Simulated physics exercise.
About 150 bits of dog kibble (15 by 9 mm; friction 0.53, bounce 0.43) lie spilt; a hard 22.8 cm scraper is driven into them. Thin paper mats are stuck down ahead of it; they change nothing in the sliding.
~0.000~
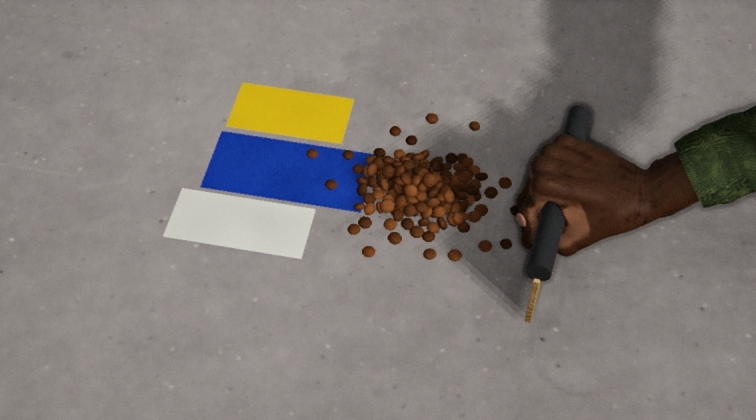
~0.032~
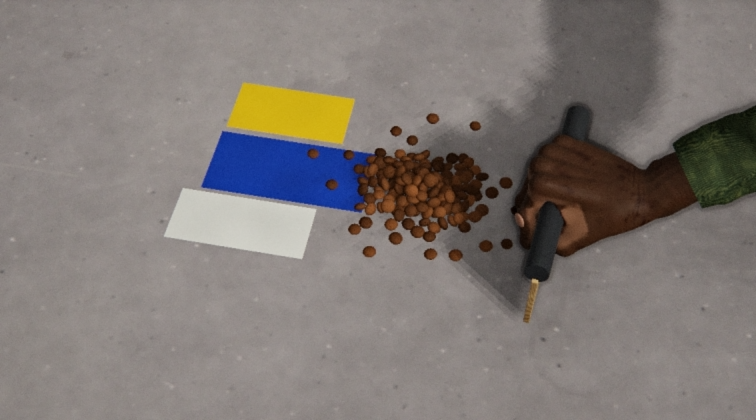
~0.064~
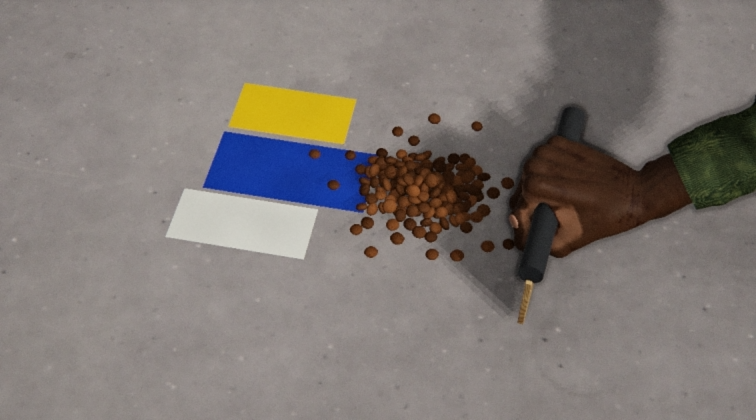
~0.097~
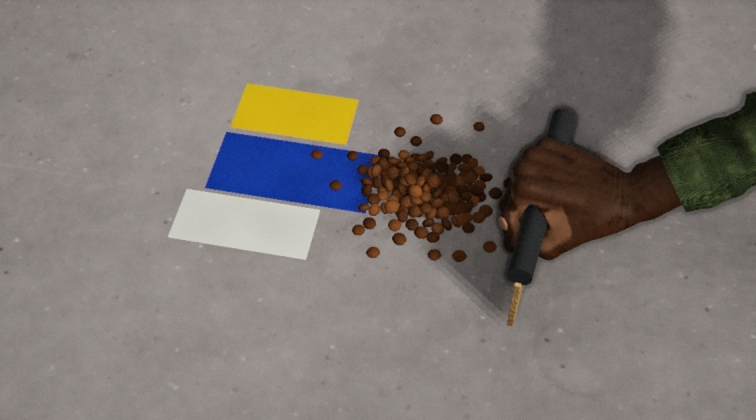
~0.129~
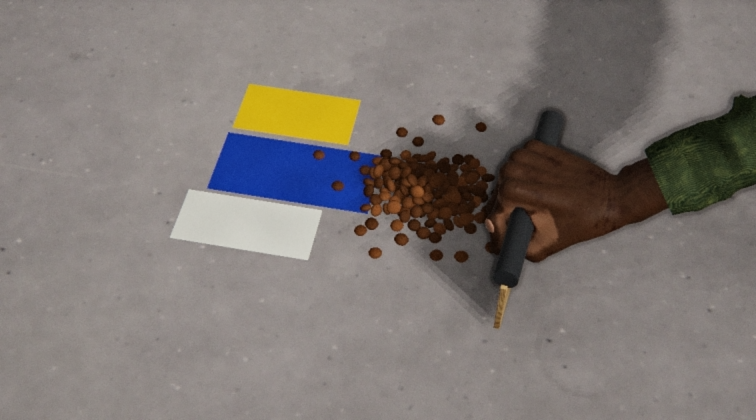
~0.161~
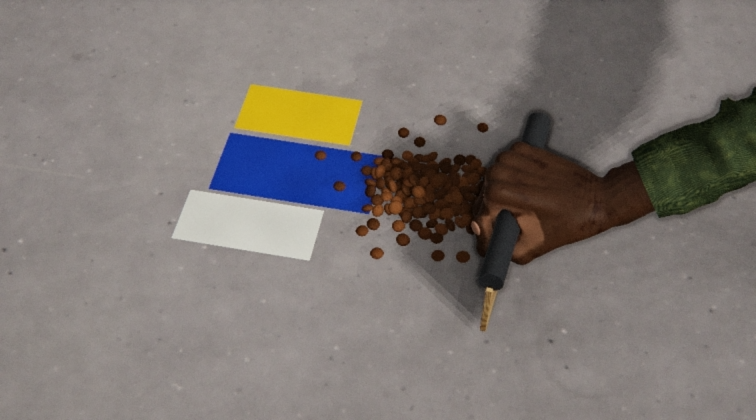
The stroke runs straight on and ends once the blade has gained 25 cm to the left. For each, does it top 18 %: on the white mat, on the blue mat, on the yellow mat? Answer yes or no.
On the white mat: Yes; on the blue mat: Yes; on the yellow mat: No.
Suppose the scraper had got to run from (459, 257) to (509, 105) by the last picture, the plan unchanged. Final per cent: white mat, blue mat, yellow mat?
White mat 10, blue mat 40, yellow mat 25.
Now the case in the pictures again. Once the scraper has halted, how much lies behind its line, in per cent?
Some 35 per cent.
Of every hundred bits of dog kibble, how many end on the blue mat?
Roughly 40 per cent.
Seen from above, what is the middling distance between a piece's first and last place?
Roughly 12 cm.
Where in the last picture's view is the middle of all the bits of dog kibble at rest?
Near (317, 179).
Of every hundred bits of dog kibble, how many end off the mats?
Some 35 per cent.
After 0.41 s, scraper 17 cm from its start, spill 15 cm wide; blue mat 25 %, off the mats 75 %.
Then, at 0.65 s, scraper 27 cm from its start, spill 19 cm wide; white mat 25 %, blue mat 40 %, off the mats 35 %.
Then, at 0.86 s, scraper 27 cm from its start, spill 19 cm wide; white mat 25 %, blue mat 40 %, off the mats 35 %.
In the end, at 1.1 s, white mat 25 %, blue mat 40 %, yellow mat 0 %, off the mats 35 %.
